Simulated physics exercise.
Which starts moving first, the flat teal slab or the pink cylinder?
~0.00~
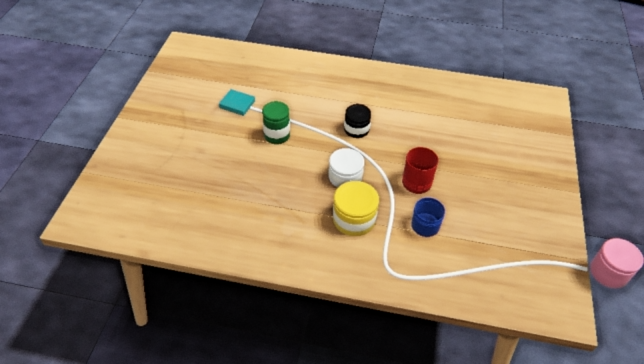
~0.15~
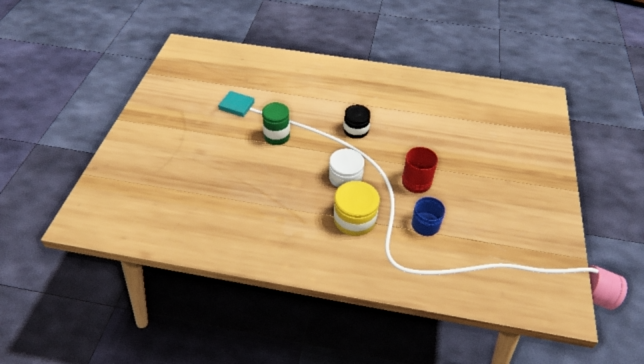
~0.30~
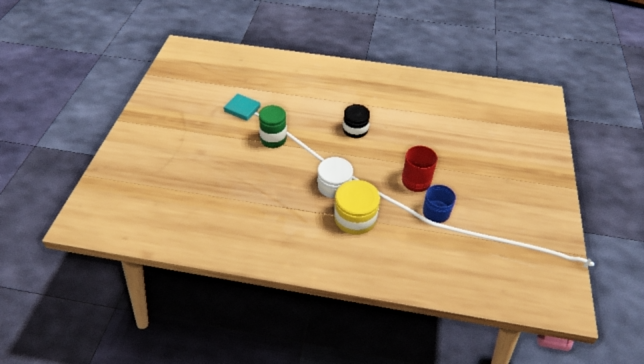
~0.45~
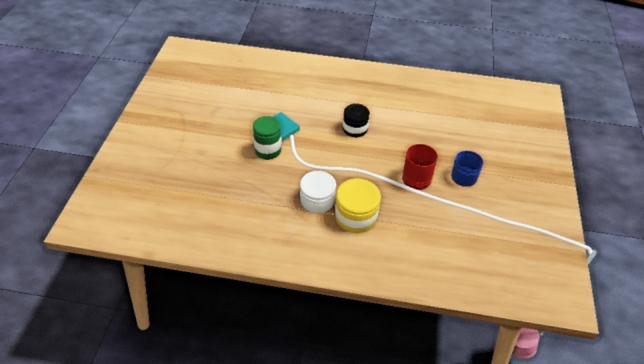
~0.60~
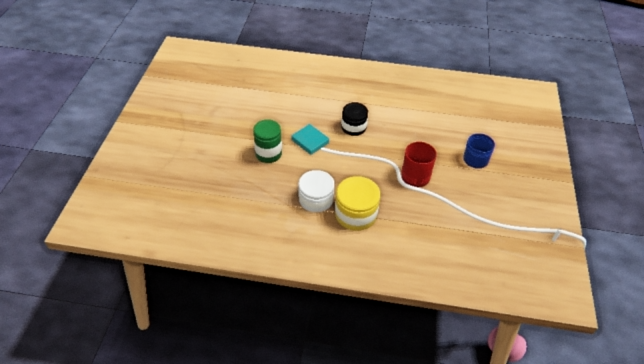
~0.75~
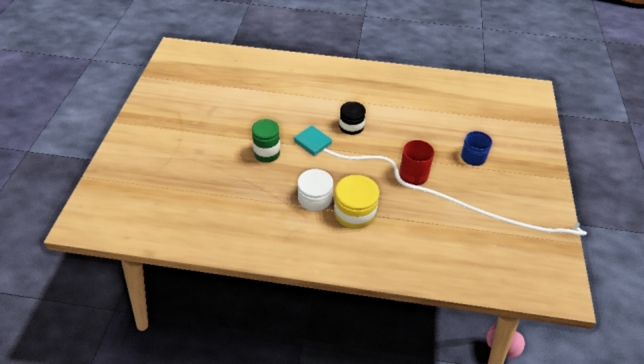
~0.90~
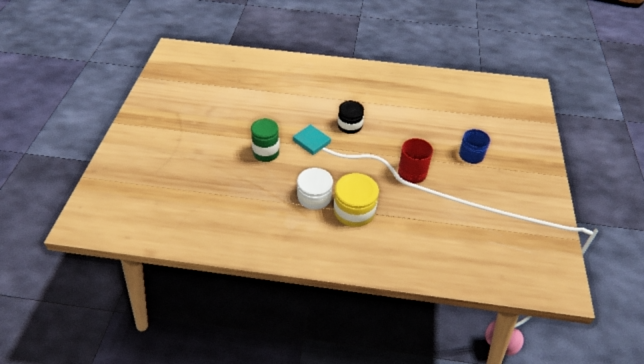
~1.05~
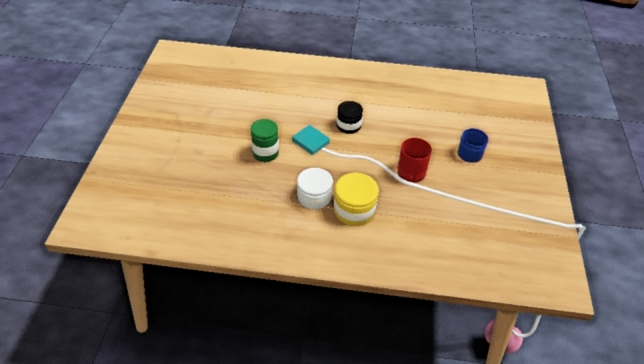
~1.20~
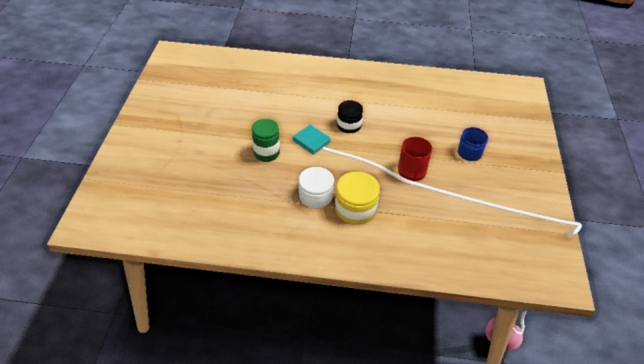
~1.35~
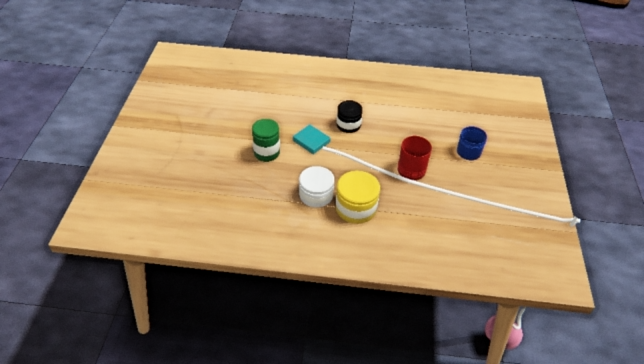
The pink cylinder moves first, dropping at the table's right edge. The flat teal slab slides across the table only after that.
